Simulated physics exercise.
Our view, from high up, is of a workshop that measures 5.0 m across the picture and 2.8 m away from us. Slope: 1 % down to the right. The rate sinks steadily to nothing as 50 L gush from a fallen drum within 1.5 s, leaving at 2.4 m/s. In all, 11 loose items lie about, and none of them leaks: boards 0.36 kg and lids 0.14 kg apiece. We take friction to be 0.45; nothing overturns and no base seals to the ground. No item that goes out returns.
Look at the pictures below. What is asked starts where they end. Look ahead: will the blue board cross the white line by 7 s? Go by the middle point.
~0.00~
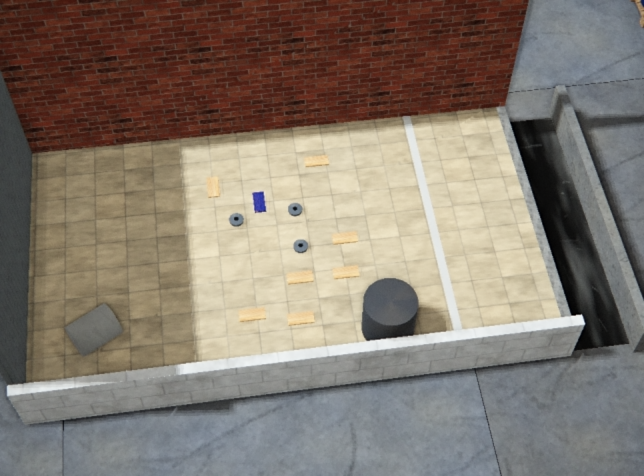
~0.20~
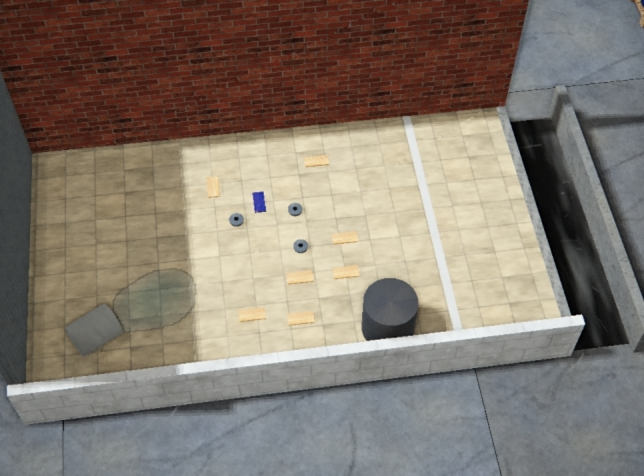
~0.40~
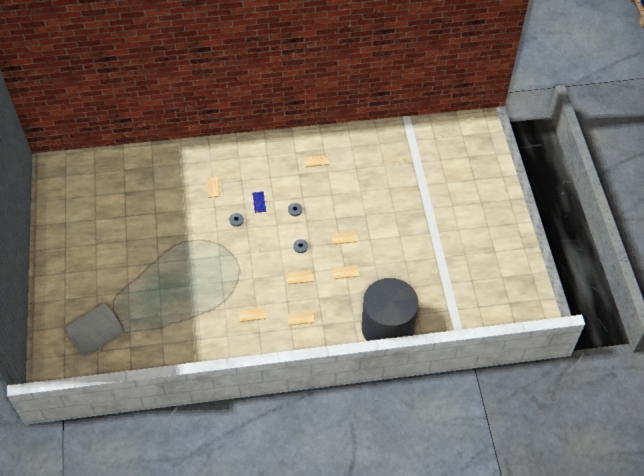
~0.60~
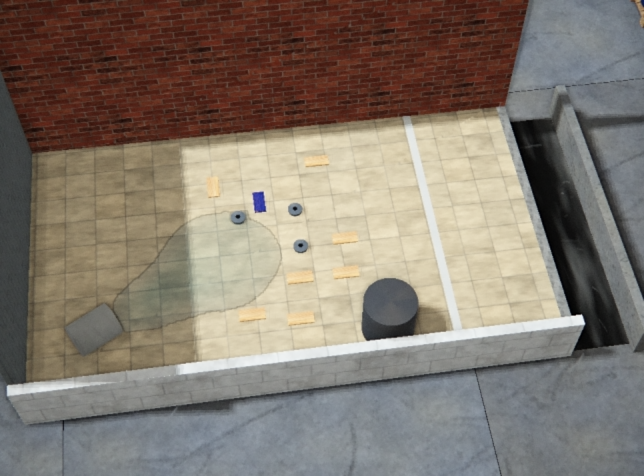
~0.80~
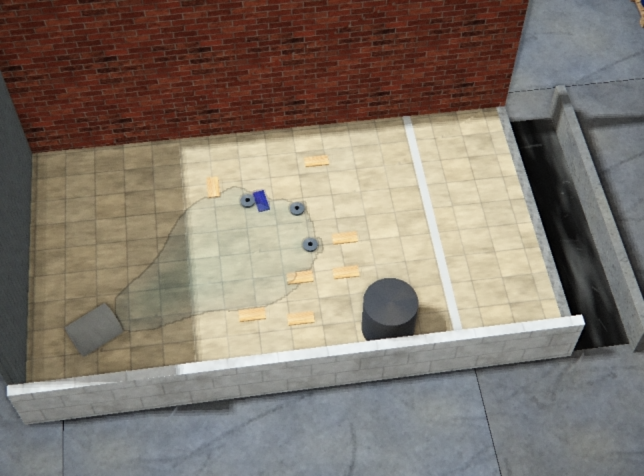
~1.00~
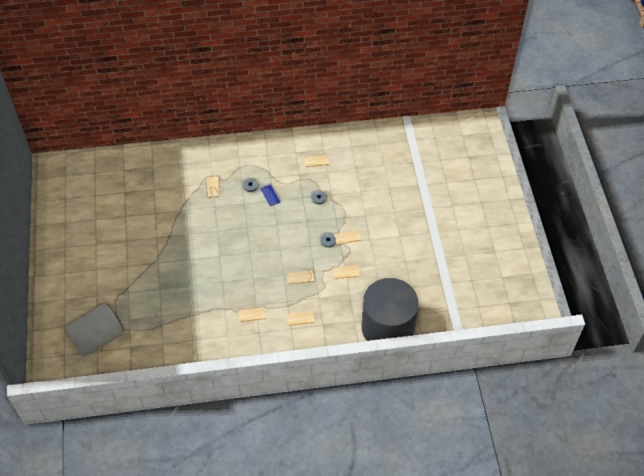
Beyond.
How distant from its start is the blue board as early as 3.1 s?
250 cm or so by then.
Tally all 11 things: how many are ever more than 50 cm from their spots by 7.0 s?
Count: 6.
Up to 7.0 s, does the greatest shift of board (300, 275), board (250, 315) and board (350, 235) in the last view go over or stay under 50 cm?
Listed order: Below the mark, below the mark and above the mark.
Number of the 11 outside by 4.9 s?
The answer is 4 at that time.
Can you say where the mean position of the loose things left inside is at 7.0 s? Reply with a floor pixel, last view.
Around (341, 241).
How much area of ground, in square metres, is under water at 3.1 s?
3.0 m2.
After 1.4 s the blue board is near (307, 173), 0.6 m from its start, afloat; 0 of 11 are over the mark; 4 afloat.
After 3.1 s the blue board is near (462, 124), 2.4 m from its start, afloat; 4 of 11 are over the mark; 4 afloat.
After 4.9 s the blue board has gone out; 5 of 11 are over the mark; 0 afloat.
After 7.0 s the blue board has gone out; 6 of 11 are over the mark; 0 afloat.
